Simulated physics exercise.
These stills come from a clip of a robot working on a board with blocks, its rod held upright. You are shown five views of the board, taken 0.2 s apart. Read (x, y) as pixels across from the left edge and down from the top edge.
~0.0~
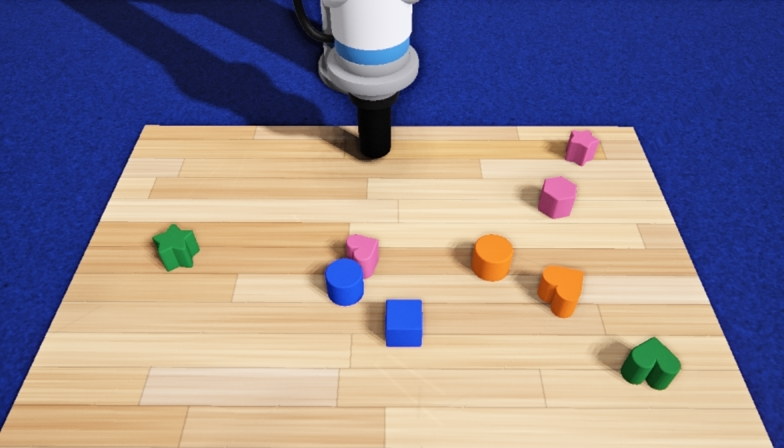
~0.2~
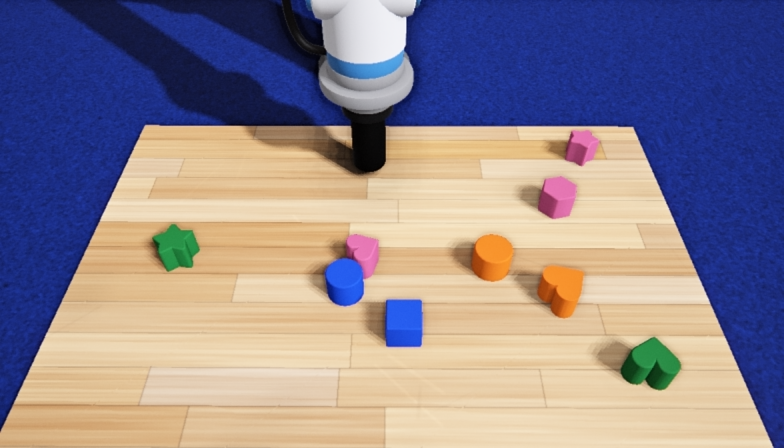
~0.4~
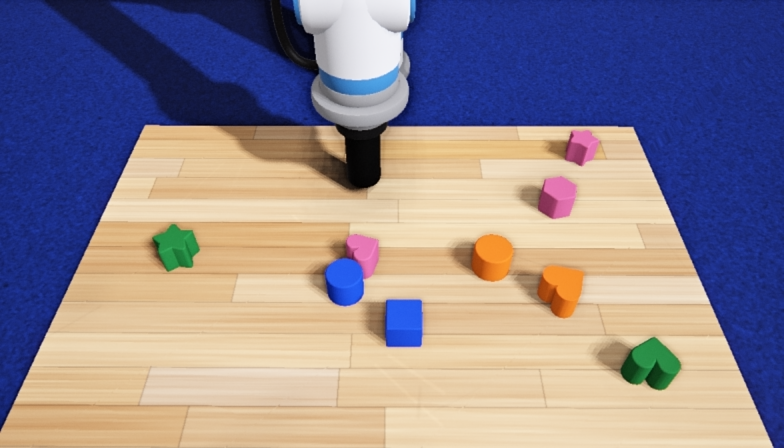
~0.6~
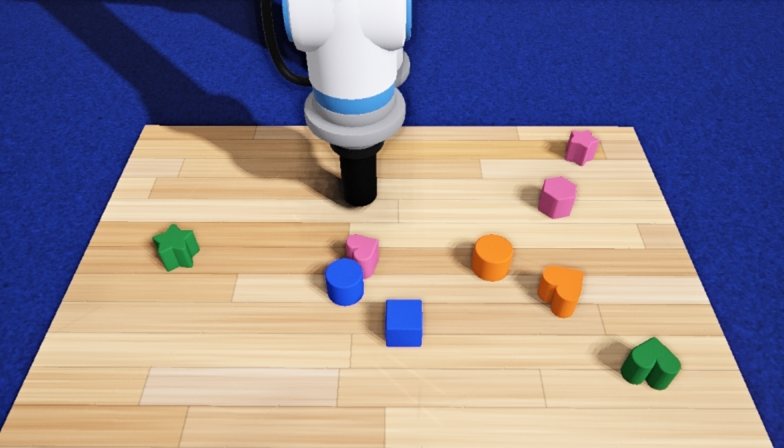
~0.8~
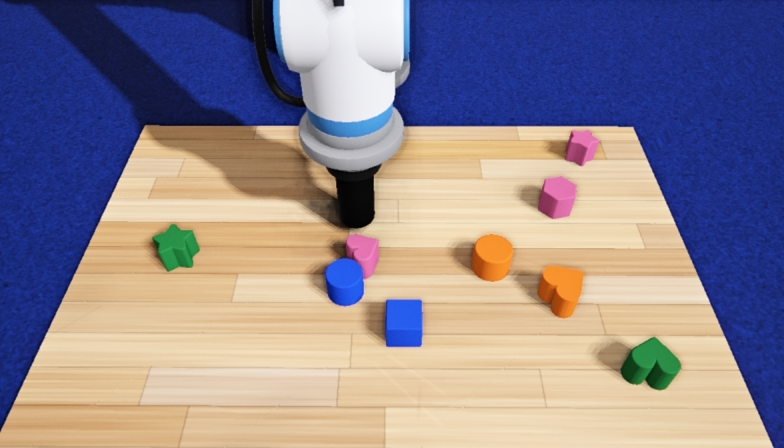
Robot arm moving its black rod forward across a wooden board toward a pink heart-shaped block, while all the blocks stay still.
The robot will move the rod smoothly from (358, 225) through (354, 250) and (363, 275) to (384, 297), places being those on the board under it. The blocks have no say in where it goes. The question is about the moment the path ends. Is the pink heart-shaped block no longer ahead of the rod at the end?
Answer: No.
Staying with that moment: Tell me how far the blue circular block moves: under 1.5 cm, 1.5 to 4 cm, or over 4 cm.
Middling, 1.5 to 4 cm.
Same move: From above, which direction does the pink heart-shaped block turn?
Counterclockwise from above.
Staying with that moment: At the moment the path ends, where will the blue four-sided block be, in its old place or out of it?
By the last moment, the blue four-sided block will have left its place.
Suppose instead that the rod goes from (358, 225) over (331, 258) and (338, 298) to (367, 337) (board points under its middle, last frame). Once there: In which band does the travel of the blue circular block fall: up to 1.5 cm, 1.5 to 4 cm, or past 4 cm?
It gets moved over 4 cm.
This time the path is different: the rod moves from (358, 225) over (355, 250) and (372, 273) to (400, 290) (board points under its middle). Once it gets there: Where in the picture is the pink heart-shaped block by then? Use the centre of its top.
At pixel (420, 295).
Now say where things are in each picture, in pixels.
Tip of the rod at (375, 149), middles of tops, blue circular block at (344, 272), pink heart-shaped block at (362, 245), blue four-sided block at (404, 313), in the first frame.
Rod at (370, 163), nothing pushed, in the second frame.
Rod at (364, 178), nothing pushed, in the third frame.
Rod at (360, 196), nothing pushed, in the fourth frame.
Rod at (357, 217), blue circular block at (344, 272), pink heart-shaped block at (362, 245), blue four-sided block at (404, 313), in the fifth frame.
What follows on the original path. Halfway along, rod at (356, 255); blue circular block at (342, 281); pink heart-shaped block at (374, 265), turned 45° anticlockwise.
At the end, rod at (383, 289); blue circular block at (342, 289); pink heart-shaped block at (408, 298), turned 65° anticlockwise; blue four-sided block at (410, 326).
